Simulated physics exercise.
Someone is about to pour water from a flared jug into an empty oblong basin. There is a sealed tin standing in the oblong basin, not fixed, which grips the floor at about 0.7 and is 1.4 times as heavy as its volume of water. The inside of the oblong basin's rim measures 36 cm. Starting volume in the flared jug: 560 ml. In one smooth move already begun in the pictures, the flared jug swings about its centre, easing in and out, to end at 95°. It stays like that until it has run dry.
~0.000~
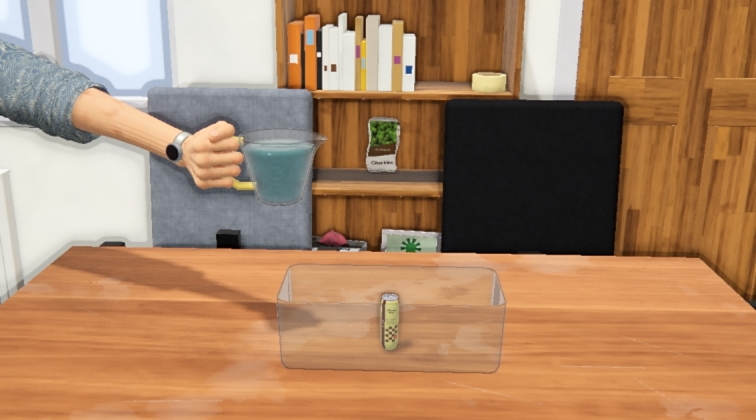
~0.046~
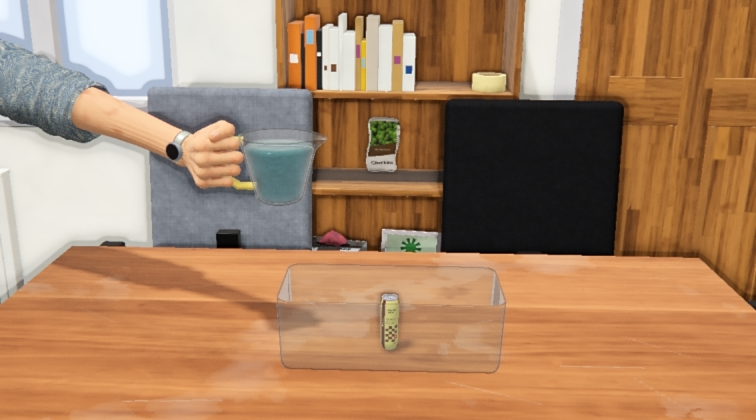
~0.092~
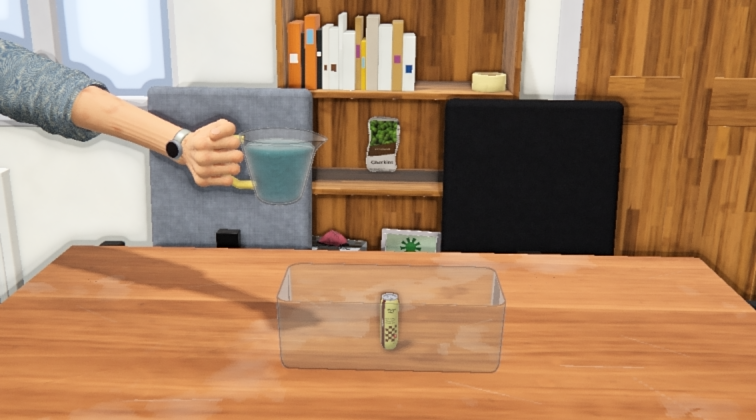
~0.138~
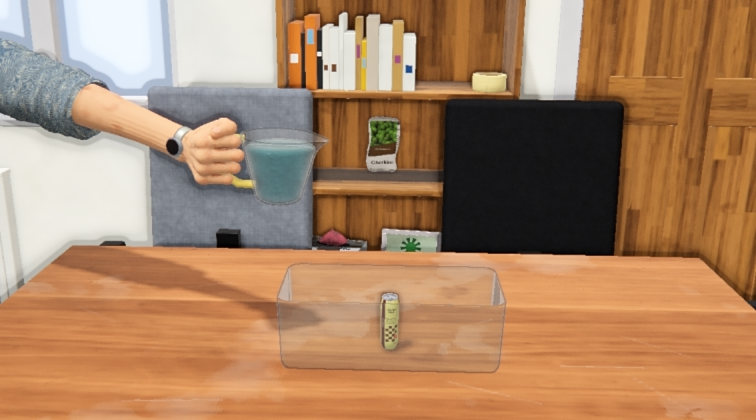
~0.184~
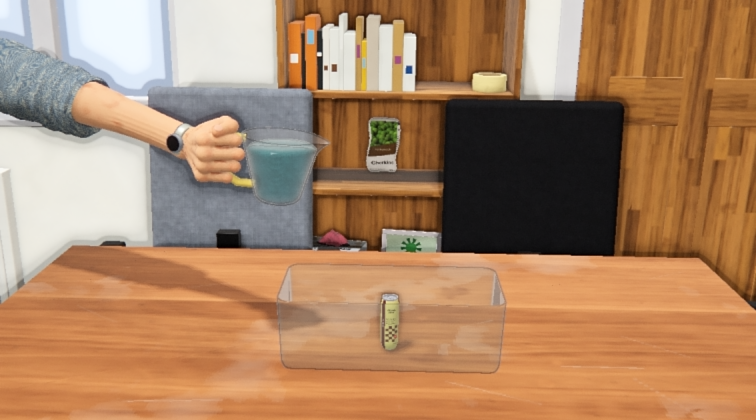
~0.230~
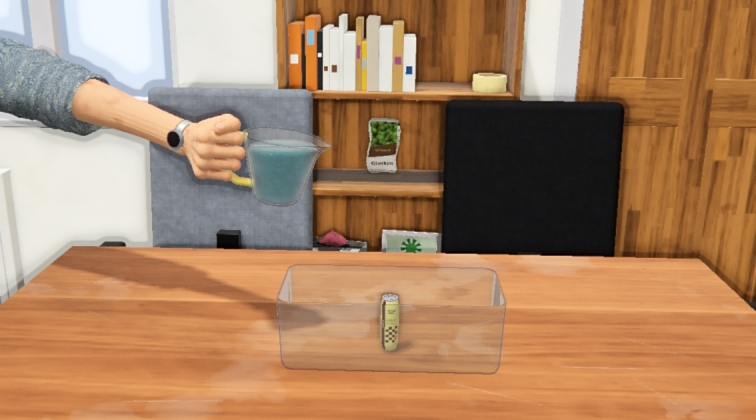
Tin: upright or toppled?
It's down.
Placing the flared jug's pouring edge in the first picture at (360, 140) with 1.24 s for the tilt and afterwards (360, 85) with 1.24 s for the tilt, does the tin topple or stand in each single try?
Trial 1 - tin stays standing; trial 2 - tin stays standing.
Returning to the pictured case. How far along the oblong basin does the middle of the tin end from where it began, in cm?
The middle of the tin ends some 7.5 cm along the basin.
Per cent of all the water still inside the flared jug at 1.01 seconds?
I reckon near 20 per cent still sits there.
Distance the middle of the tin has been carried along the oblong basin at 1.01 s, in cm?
Centre to centre, close to 1 cm.
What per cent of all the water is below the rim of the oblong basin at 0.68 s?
The basin holds roughly 4 in a hundred parts at that moment.
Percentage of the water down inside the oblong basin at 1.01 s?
Near 58 per cent of the total.
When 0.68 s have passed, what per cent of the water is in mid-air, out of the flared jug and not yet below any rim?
Estimate: Some 22 % of the total.
By 0.68 s the tilt is 55° and 74 per cent is still to pour; the tin stands where it began.
By 1.01 s the tilt is 87° and 20 per cent is still to pour; the tin stands 1 cm from where it began.
By 1.36 s the tilt is 95° and 0 per cent is still to pour; the tin lies on its side.
By 1.74 s the tilt is 95° and 0 per cent is still to pour; the tin lies on its side.
At rest the tin lies on its side.
